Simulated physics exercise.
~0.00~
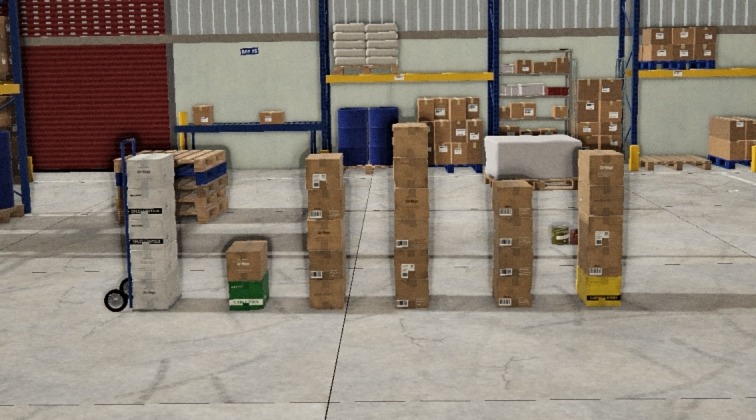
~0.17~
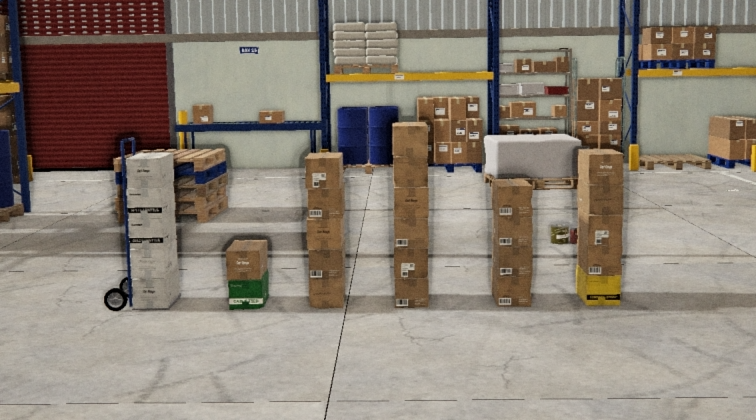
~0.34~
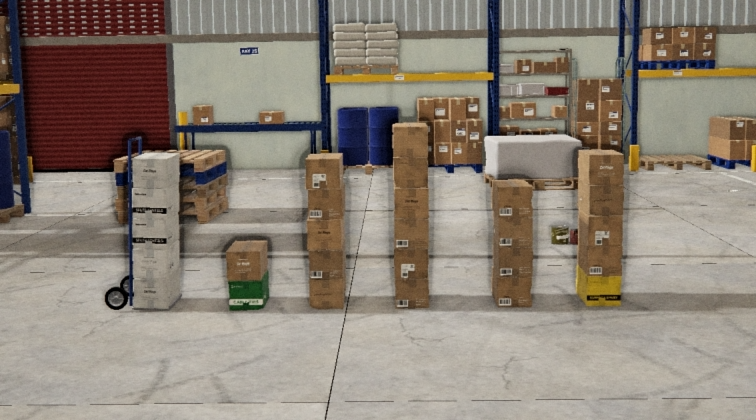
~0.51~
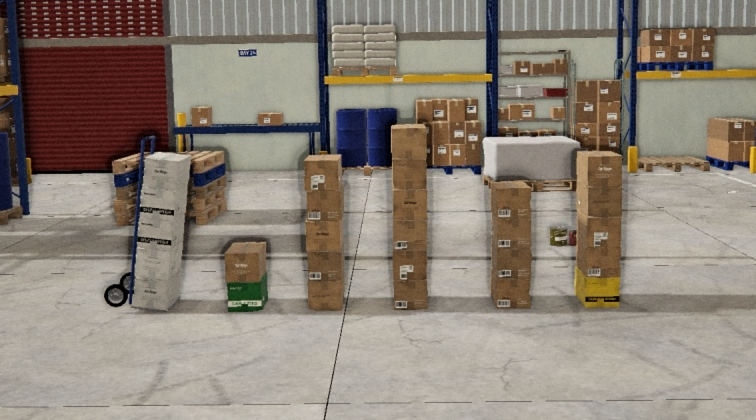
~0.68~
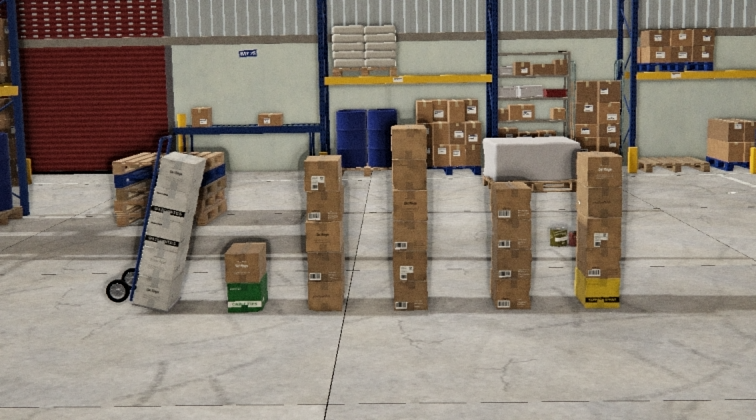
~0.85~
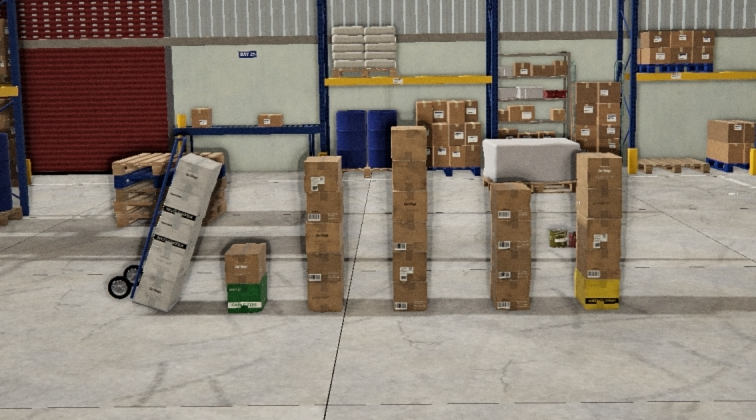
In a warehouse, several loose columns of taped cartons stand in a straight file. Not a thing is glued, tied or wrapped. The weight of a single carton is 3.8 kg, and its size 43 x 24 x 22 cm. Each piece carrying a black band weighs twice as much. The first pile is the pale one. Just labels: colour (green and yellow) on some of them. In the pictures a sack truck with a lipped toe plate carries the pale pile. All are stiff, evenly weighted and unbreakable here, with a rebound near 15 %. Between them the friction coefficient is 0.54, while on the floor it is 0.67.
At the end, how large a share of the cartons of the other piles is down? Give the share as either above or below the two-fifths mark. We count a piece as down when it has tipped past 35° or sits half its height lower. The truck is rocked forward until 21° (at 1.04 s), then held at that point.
The share is below the two-fifths mark.
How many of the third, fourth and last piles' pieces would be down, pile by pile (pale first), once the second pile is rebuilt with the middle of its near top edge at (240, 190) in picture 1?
Result: Third pile 5, fourth pile 6, last pile 5.
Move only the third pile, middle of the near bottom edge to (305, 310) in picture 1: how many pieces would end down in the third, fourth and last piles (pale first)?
The third pile ends with 0 down, the fourth with 0, the last with 0.
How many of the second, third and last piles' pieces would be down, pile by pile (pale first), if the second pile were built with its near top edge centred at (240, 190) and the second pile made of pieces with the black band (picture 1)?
The tally would be second 0, then third 0, then last 0.
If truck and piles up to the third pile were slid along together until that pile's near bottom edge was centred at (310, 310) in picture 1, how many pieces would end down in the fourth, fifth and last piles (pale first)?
Pile by pile, fourth 0, fifth 0, last 0.
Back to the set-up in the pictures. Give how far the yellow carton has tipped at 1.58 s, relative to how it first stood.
Roughly 0°.
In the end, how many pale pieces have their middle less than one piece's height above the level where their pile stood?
Pale pieces: 3.
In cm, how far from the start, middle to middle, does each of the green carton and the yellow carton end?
Green: About 0 cm, yellow: About 0 cm.
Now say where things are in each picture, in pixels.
In the first frame (places mark the middle of the side facing us), truck frame (124, 176) 0° forward; yellow carton (604, 292); green carton (246, 296); the rest undisturbed.
Truck frame (124, 175) 0° forward; yellow carton (604, 291), in the second frame.
Truck frame (130, 174) 2° forward; yellow carton (604, 291), in the third frame.
Truck frame (141, 173) 8° forward, top of the pale pile leaning 8°; yellow carton (603, 293); the rest undisturbed, in the fourth frame.
Truck frame (155, 172) 13° forward, top of the pale pile leaning 13°; yellow carton (603, 293); the rest undisturbed, in the fifth frame.
Truck frame (168, 172) 19° forward, top of the pale pile leaning 20°; yellow carton (602, 295); green carton (244, 299); the rest undisturbed, in the sixth frame.
After 1.16 s, 5 of the pale pile down; none of the 22 other cartons down.
After 1.58 s, 5 of the pale pile down; none of the 22 other cartons down, 6 disturbed; green carton leaning 7°.
At rest (2.5 s), 5 of the pale pile down; none of the 22 other cartons down, 5 disturbed; green carton unmoved; yellow carton unmoved. That is 0 per cent. As the last picture would show them, middles, green carton near (249, 292), yellow carton near (596, 288).
